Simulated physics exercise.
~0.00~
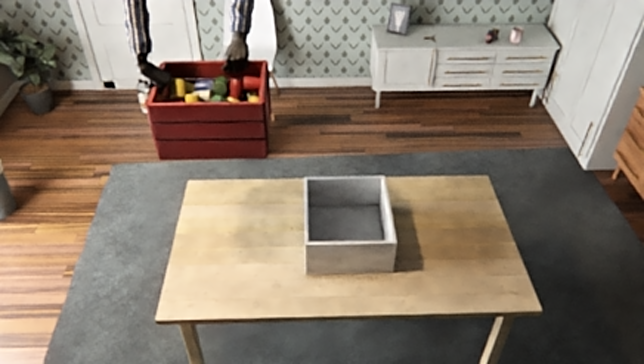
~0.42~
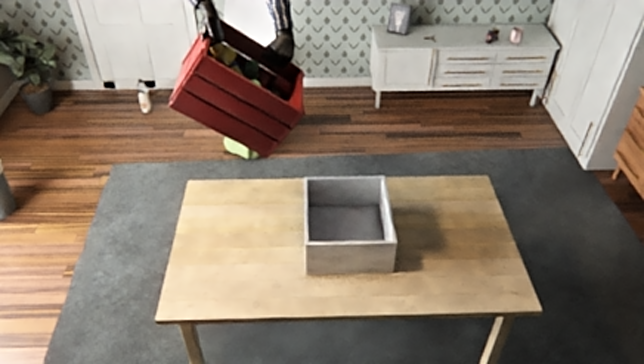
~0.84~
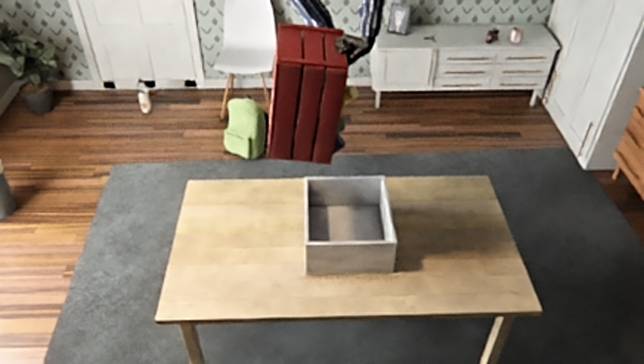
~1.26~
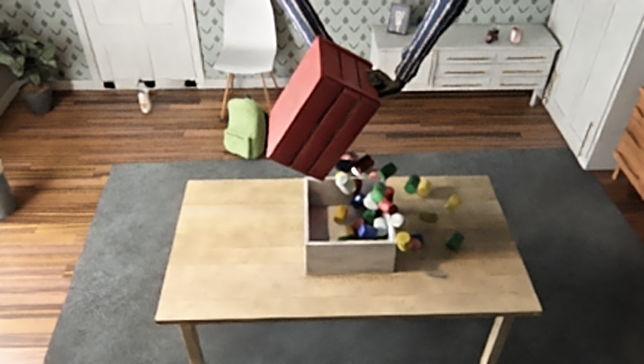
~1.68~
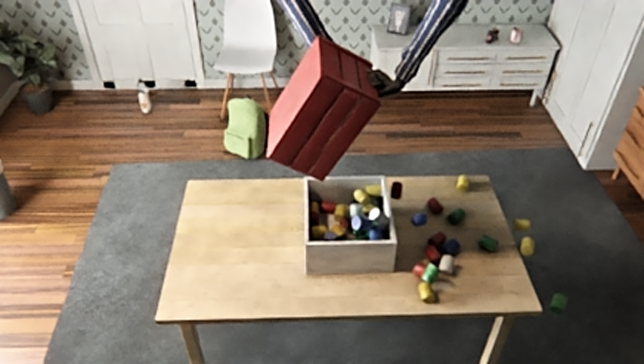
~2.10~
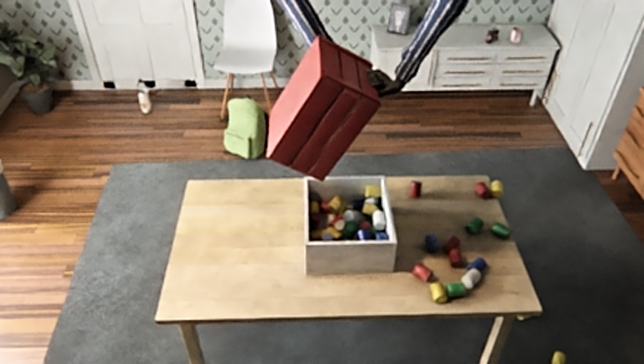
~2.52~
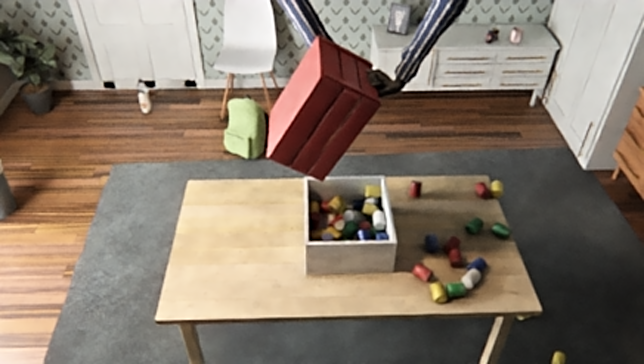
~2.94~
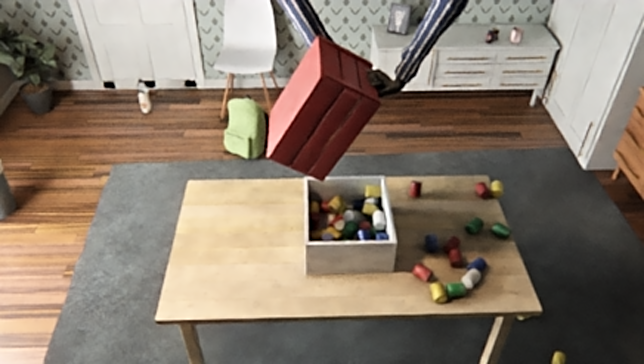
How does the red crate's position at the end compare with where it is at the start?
At the start the red crate sits upright on the floor behind the left part of the table. By the end it is farther to the right, held tipped over in the air by the white box.
